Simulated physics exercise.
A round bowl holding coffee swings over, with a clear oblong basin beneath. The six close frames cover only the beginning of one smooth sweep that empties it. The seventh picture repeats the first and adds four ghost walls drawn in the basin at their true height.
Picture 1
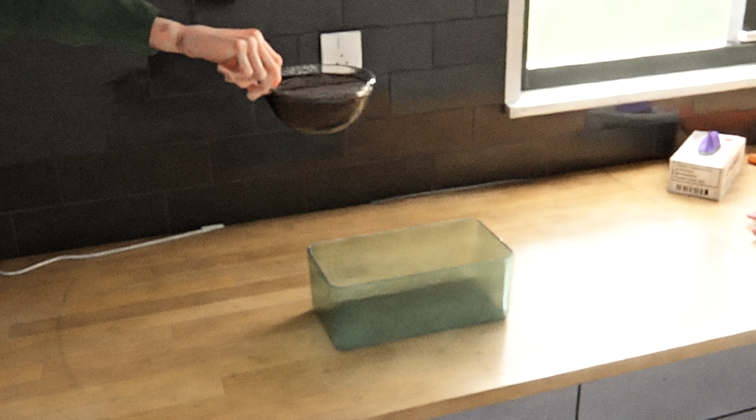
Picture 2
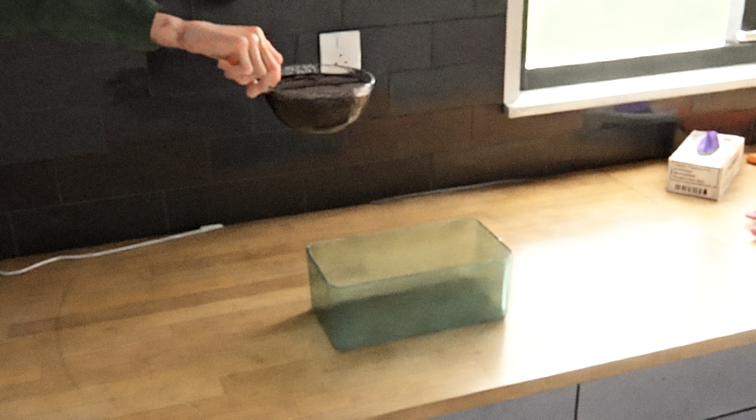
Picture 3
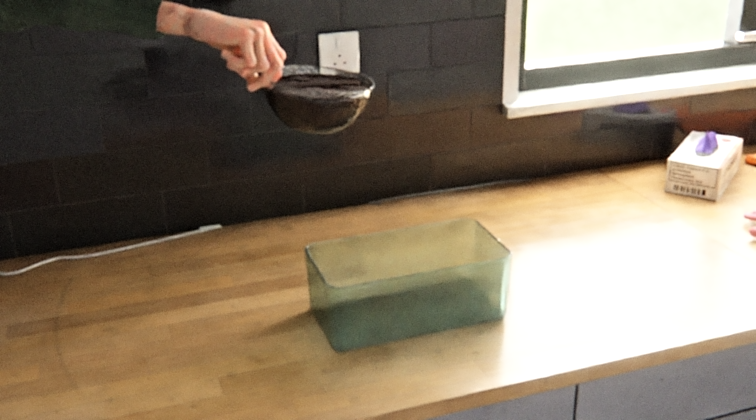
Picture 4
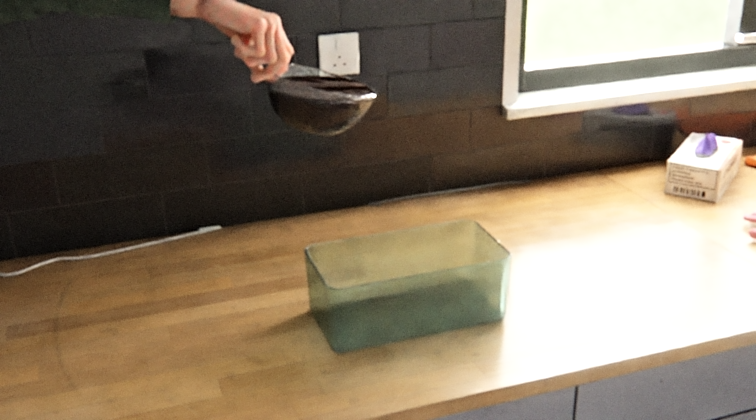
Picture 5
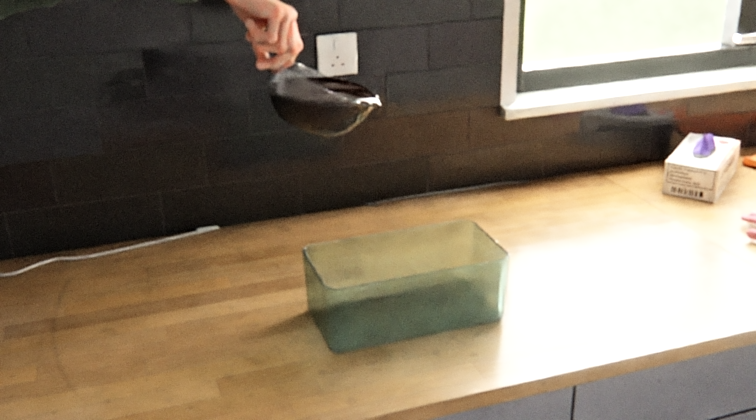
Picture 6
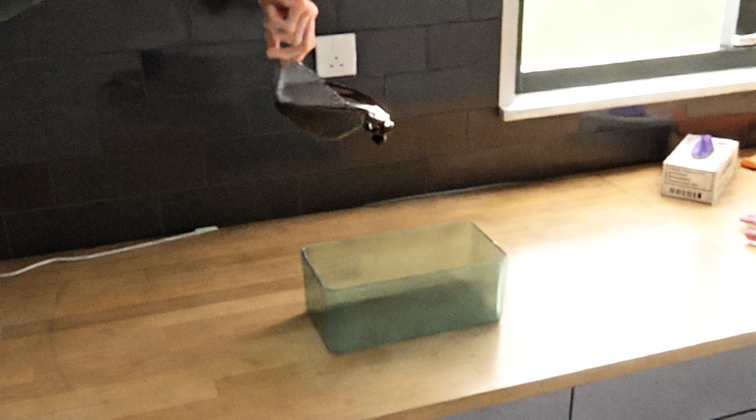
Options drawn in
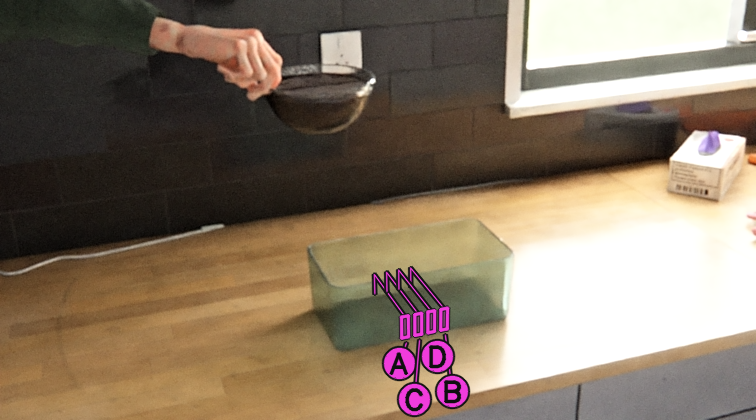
To begin with, a hand holds a clear round bowl of dark coffee level above an oblong, greenish see-through basin on a wooden counter. The hand then tilts the bowl steadily to the right, and the dark contents reach the lip and start to come over its right edge.
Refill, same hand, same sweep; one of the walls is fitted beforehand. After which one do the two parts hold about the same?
I would pick place B.
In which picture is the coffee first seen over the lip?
In picture 5.
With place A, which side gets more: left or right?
More ends on the right.
On the marked copy, A at (406, 342); B at (445, 334); C at (419, 340); D at (432, 337).
If A is chosen, about 18 % ends left of the wall and 79 % right of it; 3 % is lost outside.
If B is chosen, about 52 % ends left of the wall and 43 % right of it; 5 % is lost outside.
If C is chosen, about 24 % ends left of the wall and 73 % right of it; 3 % is lost outside.
If D is chosen, about 36 % ends left of the wall and 61 % right of it; 3 % is lost outside.
